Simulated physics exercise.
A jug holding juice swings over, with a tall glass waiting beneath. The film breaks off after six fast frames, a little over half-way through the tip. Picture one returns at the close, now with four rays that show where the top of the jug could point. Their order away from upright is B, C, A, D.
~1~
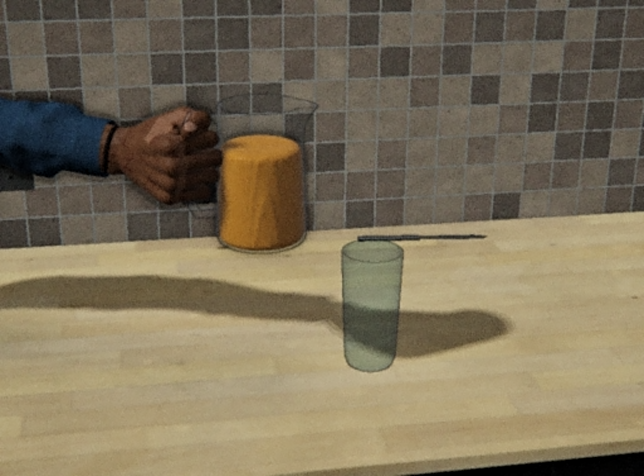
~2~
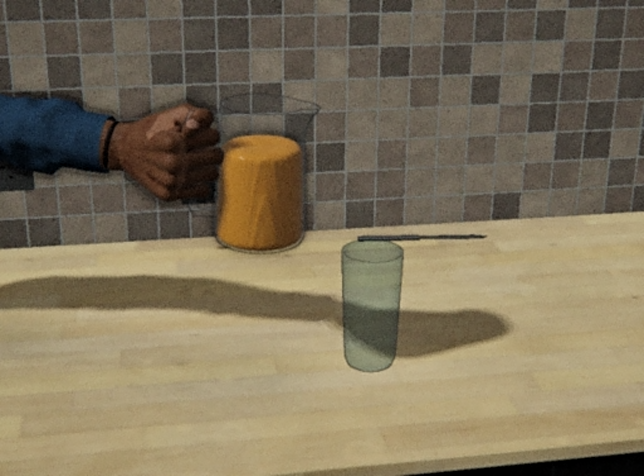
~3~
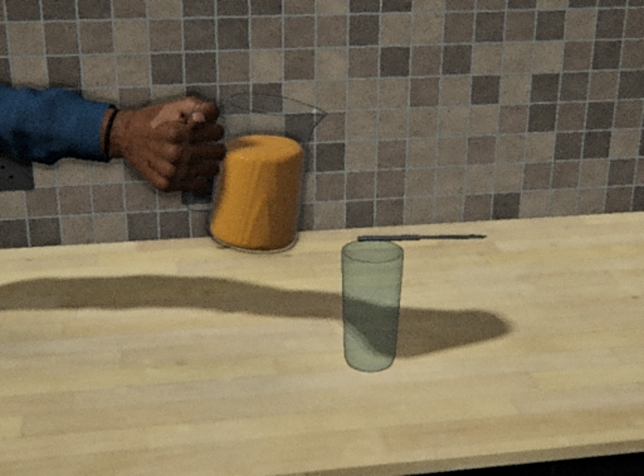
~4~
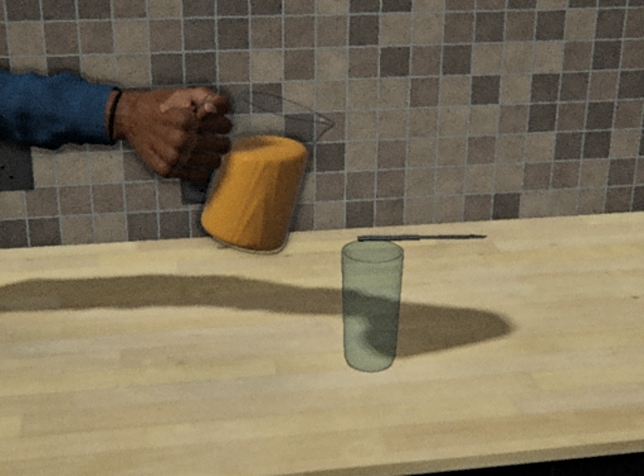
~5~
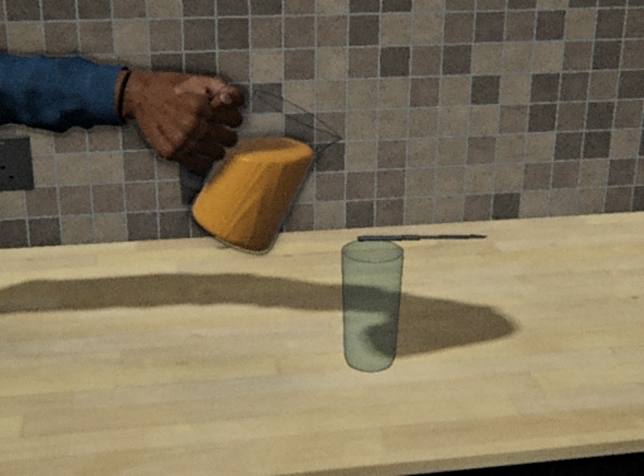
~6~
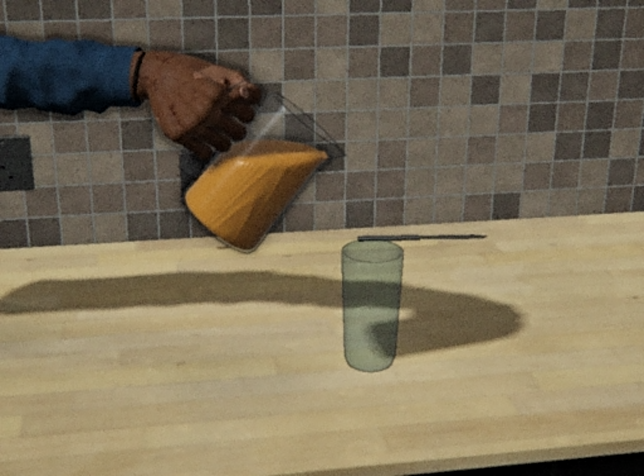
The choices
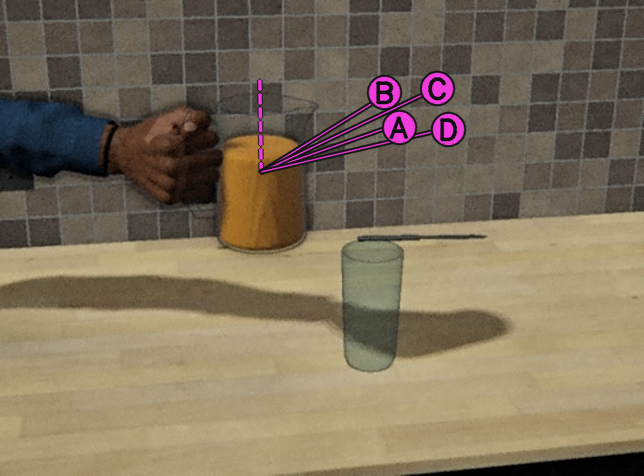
At first, a hand in a blue sleeve holds a clear jug of orange juice nearly upright, behind and to the left of an empty tall glass on a wooden counter. The hand then tilts the jug steadily to the right, its rim dipping lower while the juice stays inside.
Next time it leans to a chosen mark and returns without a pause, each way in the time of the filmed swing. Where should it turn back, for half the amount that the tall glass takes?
A.
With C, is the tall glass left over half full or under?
Under half.
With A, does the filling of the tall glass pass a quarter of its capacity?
Yes.
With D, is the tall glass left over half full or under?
Over.
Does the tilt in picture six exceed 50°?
No.
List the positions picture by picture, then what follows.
Upright, lip at (317, 105); rim of the tall glass round (373, 250); nothing has left yet.
Tipped about 2°, lip at (319, 107); nothing has left yet.
Tipped about 8°, lip at (325, 113); nothing has left yet.
Tipped about 17°, lip at (333, 123); nothing has left yet.
Tipped about 28°, lip at (340, 137); nothing has left yet.
Tipped about 40°, lip at (345, 153); nothing has left yet.
On the marked copy, A at (382, 129); B at (371, 103); C at (421, 95); D at (431, 132).
For line A, the tall glass ends with about 52 % of what it can hold; 4 % of the juice is spilt.
For line B, the tall glass ends with about 22 % of what it can hold.
For line C, the tall glass ends with about 35 % of what it can hold.
For line D, the tall glass ends with about 72 % of what it can hold; 6 % of the juice is spilt.
